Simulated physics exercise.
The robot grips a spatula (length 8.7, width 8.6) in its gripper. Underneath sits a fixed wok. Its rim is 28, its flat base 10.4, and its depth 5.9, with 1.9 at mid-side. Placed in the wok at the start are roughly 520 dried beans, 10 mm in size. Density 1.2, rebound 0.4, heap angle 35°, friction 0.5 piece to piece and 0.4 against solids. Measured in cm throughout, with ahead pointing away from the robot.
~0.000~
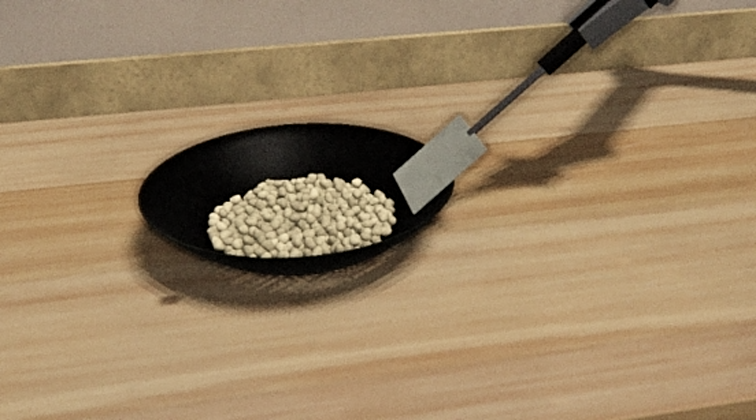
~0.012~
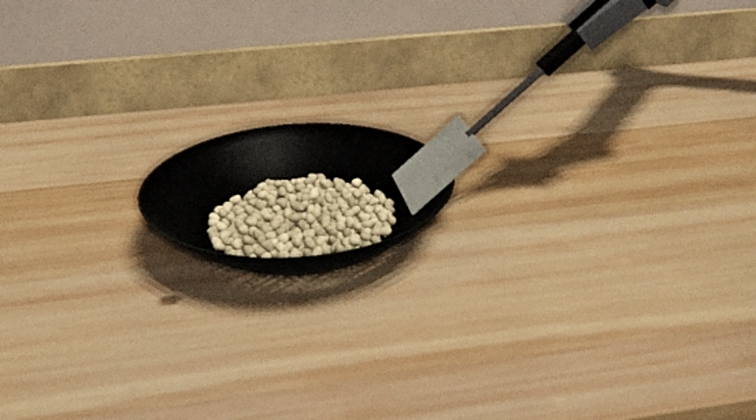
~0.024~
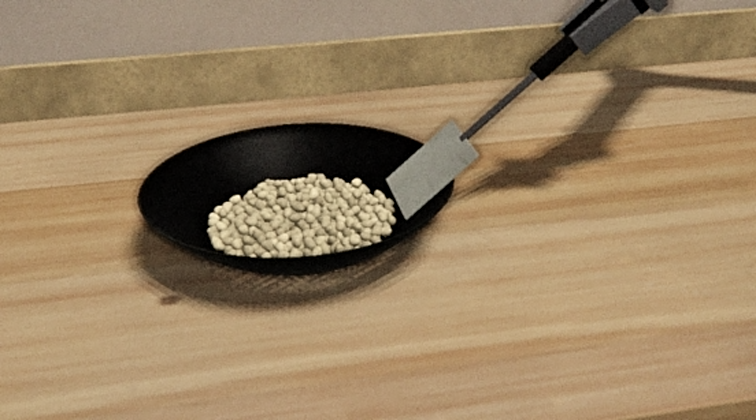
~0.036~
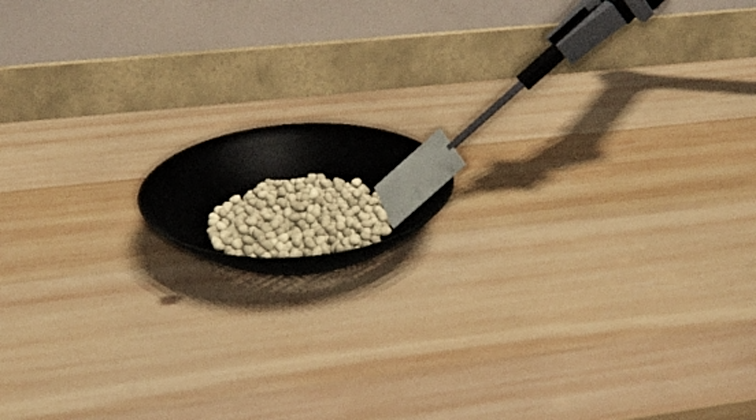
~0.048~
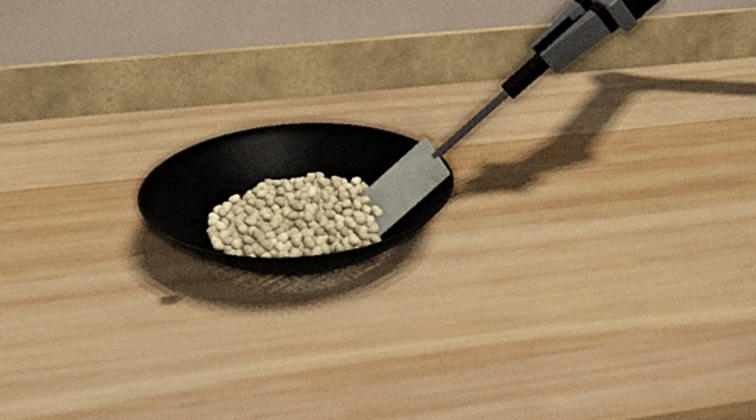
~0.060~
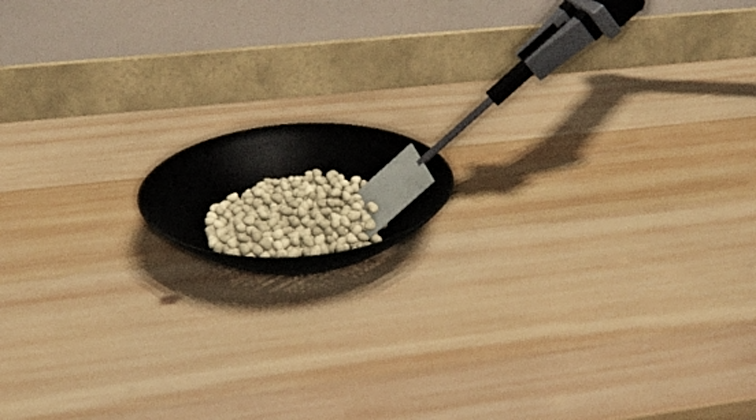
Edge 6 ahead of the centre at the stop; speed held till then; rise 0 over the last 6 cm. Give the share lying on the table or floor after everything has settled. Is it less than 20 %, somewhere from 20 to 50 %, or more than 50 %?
It is less than 20 %.
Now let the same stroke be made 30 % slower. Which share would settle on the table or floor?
It would be near 10 per cent.
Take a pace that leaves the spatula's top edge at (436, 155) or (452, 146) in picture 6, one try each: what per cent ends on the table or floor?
Roughly 10 per cent, then roughly 5 per cent.
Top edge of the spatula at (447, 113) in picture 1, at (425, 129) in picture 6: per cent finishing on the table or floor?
Some 5 percent ends up on the table or floor.
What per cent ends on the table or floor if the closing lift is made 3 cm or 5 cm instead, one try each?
I'd put it near 15 in a hundred, then near 15 in a hundred.
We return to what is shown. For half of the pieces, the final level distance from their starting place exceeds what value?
Somewhere about 7 centimetres, I'd say.
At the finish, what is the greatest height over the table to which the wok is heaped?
It reaches roughly 7.0 cm.
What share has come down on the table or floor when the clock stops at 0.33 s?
Roughly 10 percent of it.
By 0.09 s, sloping 40°, highest piece 7 above the table; 519 in the wok.
By 0.12 s, sloping 40°, highest piece 9 above the table; 519 in the wok.
By 0.33 s, sloping 40°, highest piece 7 above the table; 463 in the wok, 54 on the table or floor, 2 on the blade or in flight.
By 1.38 s, sloping 40°, highest piece 7 above the table; 463 in the wok, 56 on the table or floor.
Final count, 463 in the wok, 56 on the table or floor. That is 11 % on the table or floor.
